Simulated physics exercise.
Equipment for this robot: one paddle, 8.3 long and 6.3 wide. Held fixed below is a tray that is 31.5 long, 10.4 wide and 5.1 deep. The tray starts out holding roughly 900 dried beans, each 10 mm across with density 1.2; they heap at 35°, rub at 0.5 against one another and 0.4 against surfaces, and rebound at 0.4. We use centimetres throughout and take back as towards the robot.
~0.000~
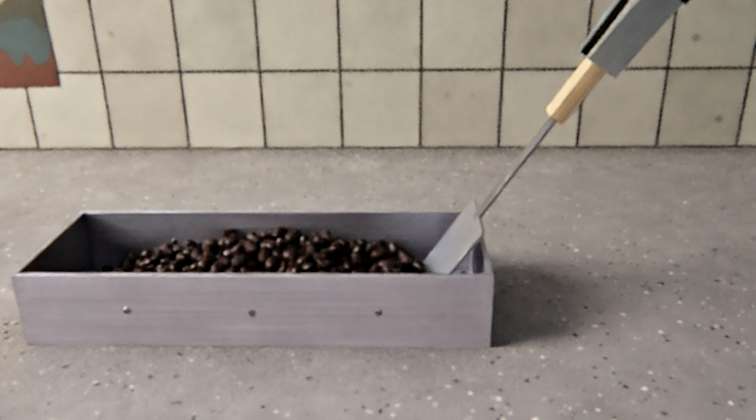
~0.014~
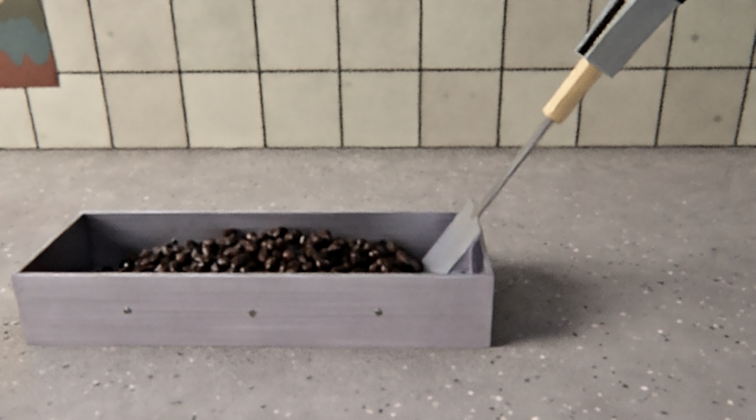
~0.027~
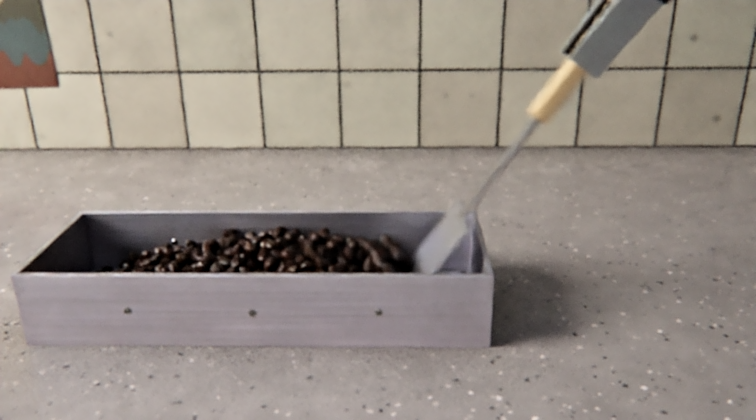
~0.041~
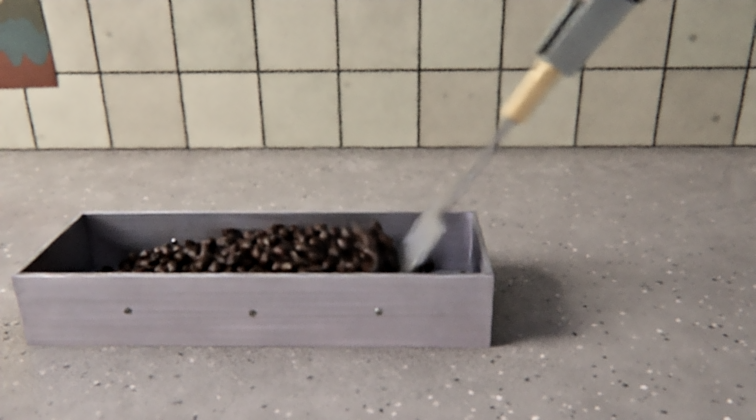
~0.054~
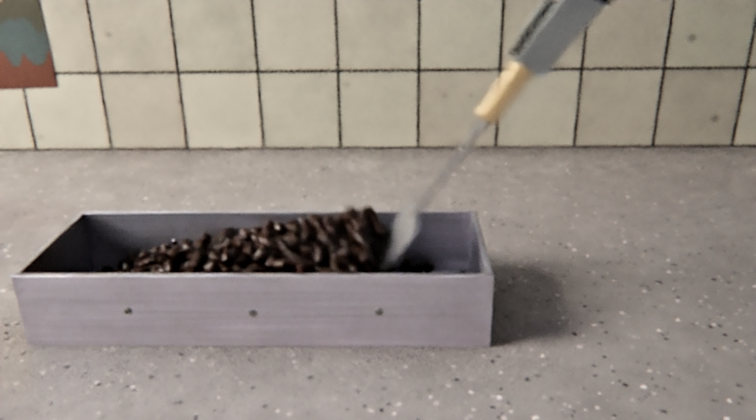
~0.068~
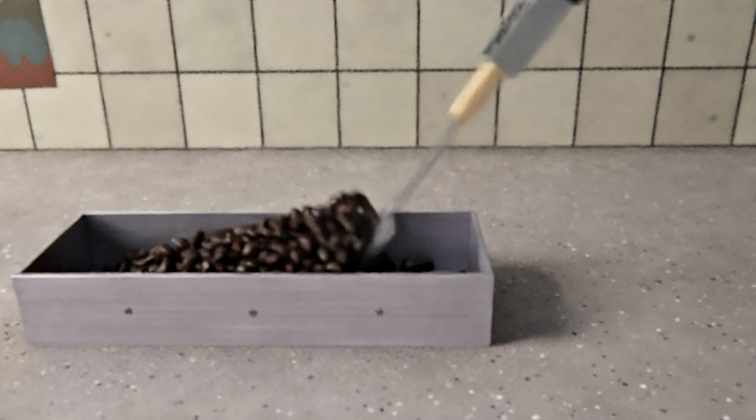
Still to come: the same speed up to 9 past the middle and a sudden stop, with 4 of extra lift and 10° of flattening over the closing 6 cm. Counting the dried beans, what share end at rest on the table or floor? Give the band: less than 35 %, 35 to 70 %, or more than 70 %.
Band: 35 to 70 %.
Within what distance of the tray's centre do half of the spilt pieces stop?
Distance, approx.: 36 cm.
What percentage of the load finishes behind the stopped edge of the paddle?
About 30 percent.
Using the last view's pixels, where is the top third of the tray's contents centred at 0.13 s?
Centre: Approx. (223, 224) in the last view.
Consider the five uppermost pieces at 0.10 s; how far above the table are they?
I'd put it close to 10 cm.
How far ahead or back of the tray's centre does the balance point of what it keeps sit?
Ahead of centre, roughly 7.0 centimetres.
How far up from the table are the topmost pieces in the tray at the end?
It reaches about 5.5 cm.
After 0.10 s, sloping 56°, highest piece 10 above the table; 899 in the tray, 1 on the blade or in flight.
After 0.13 s, sloping 54°, highest piece 12 above the table; 866 in the tray, 34 on the blade or in flight.
After 0.35 s, sloping 46°, highest piece 9 above the table; 504 in the tray, 244 on the table or floor, 152 on the blade or in flight.
After 1.40 s, sloping 46°, highest piece 6 above the table; 504 in the tray, 395 on the table or floor, 1 on the blade or in flight.
At rest, 504 in the tray, 395 on the table or floor, 1 on the blade or in flight. That is 44 % on the table or floor.
